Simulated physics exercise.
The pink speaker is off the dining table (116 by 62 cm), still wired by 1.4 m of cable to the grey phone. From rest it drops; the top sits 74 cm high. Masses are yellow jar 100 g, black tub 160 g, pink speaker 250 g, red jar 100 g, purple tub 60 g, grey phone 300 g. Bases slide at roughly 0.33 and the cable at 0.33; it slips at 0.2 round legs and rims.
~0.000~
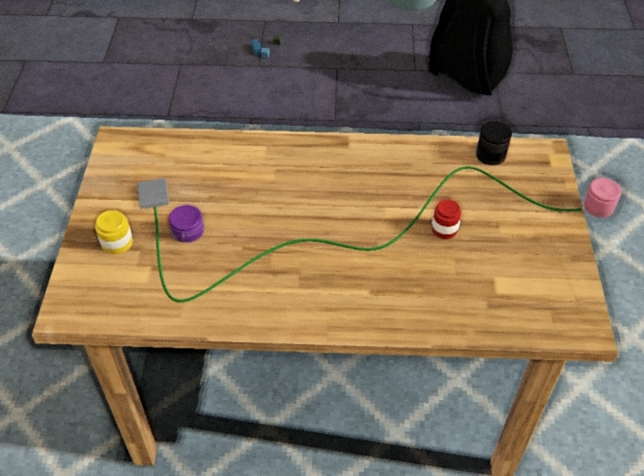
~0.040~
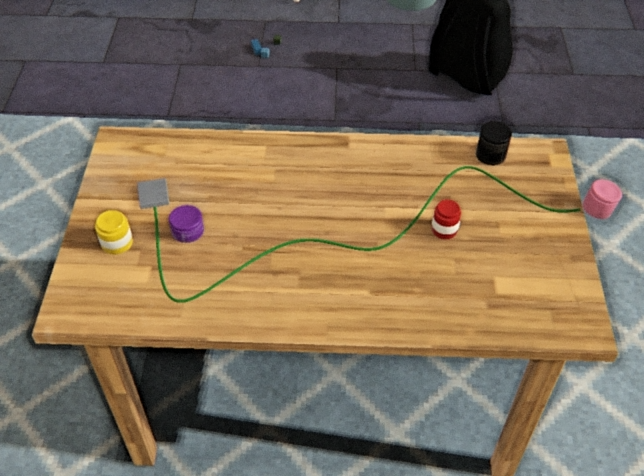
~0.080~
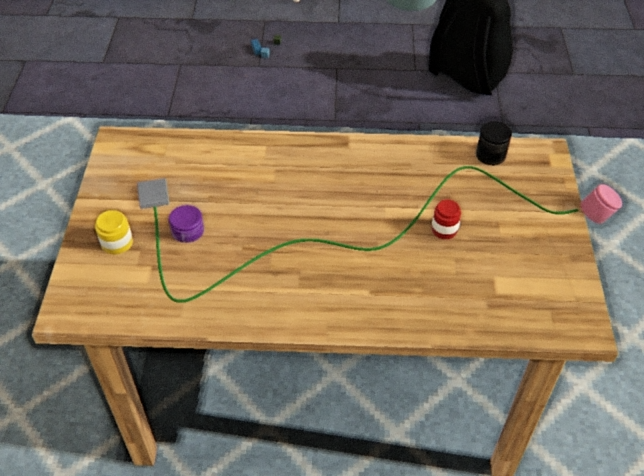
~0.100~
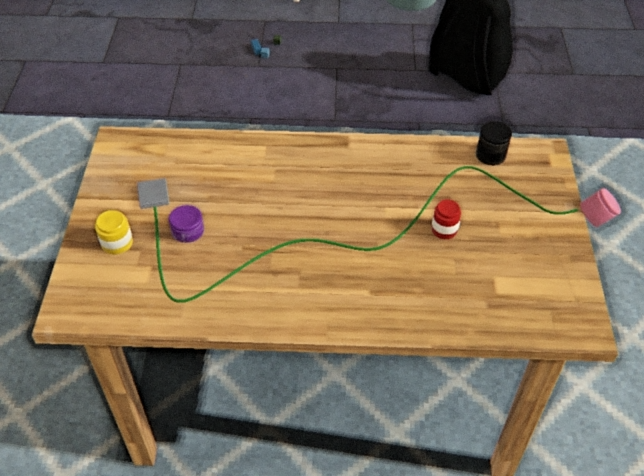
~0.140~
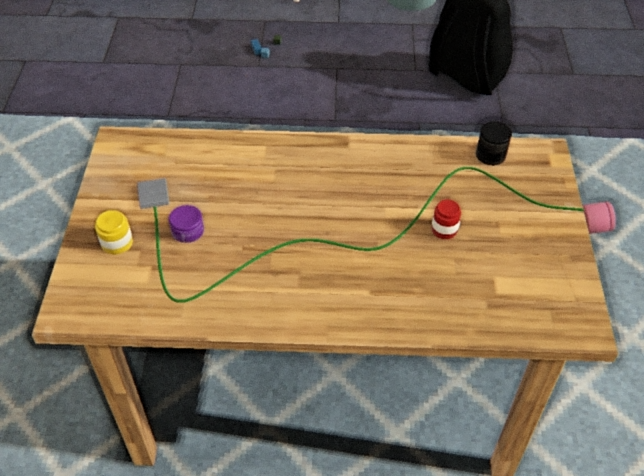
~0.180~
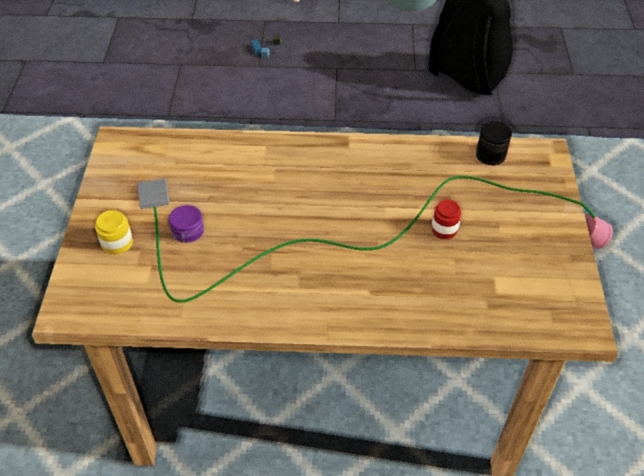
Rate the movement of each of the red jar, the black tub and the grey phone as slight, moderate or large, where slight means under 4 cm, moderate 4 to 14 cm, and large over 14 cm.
Ratings - red jar: Slight; black tub: Slight; grey phone: Large.
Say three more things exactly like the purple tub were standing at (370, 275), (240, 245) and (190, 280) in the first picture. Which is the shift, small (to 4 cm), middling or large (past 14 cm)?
First: A slight shift; second: A big shift; third: A big shift.
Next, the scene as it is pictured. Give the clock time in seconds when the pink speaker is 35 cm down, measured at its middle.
Answer: 0.34 s on the clock.
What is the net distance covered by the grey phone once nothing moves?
Grey phone: About 25 cm.
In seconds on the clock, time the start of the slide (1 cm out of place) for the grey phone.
Grey phone: 0.42 s.
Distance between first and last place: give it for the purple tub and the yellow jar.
About: Purple tub over the edge, yellow jar 0 cm.
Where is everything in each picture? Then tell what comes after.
In the first frame, shows, red jar (449, 207); black tub (496, 131); grey phone (153, 191); cable runs through (527, 199) (435, 193) (354, 248) (240, 269) (159, 256).
In the second frame, shows, pink speaker (606, 190); cable runs through (527, 199) (354, 248) (159, 256).
In the third frame, shows, pink speaker (601, 204); cable runs through (527, 199) (354, 248) (159, 256).
In the fourth frame, shows, pink speaker (600, 208); cable runs through (527, 199) (354, 248) (159, 256).
In the fifth frame, shows, pink speaker (598, 218); cable runs through (528, 199) (354, 248) (159, 256).
In the sixth frame, shows, red jar (449, 207); black tub (496, 131); grey phone (153, 191); cable runs through (547, 194) (435, 193) (354, 248) (240, 269) (159, 256).
After 0.4 s, the cable's tail end at (174, 207); grey phone 2 cm off its start, purple tub 15 cm off its start, pink speaker over the edge.
After 0.7 s, the cable's tail end at (247, 200); grey phone 19 cm off its start, purple tub over the edge, pink speaker over the edge.
After 0.9 s, the cable's tail end at (287, 212); grey phone 27 cm off its start at (269, 206), purple tub over the edge, pink speaker over the edge.
After 1.2 s, the cable's tail end at (287, 212); grey phone 27 cm off its start, purple tub over the edge, pink speaker over the edge.
After 2.4 s, the cable's tail end at (287, 212); grey phone 27 cm off its start at (269, 206), red jar 0 cm off its start at (449, 208), black tub 0 cm off its start at (496, 131), purple tub over the edge.
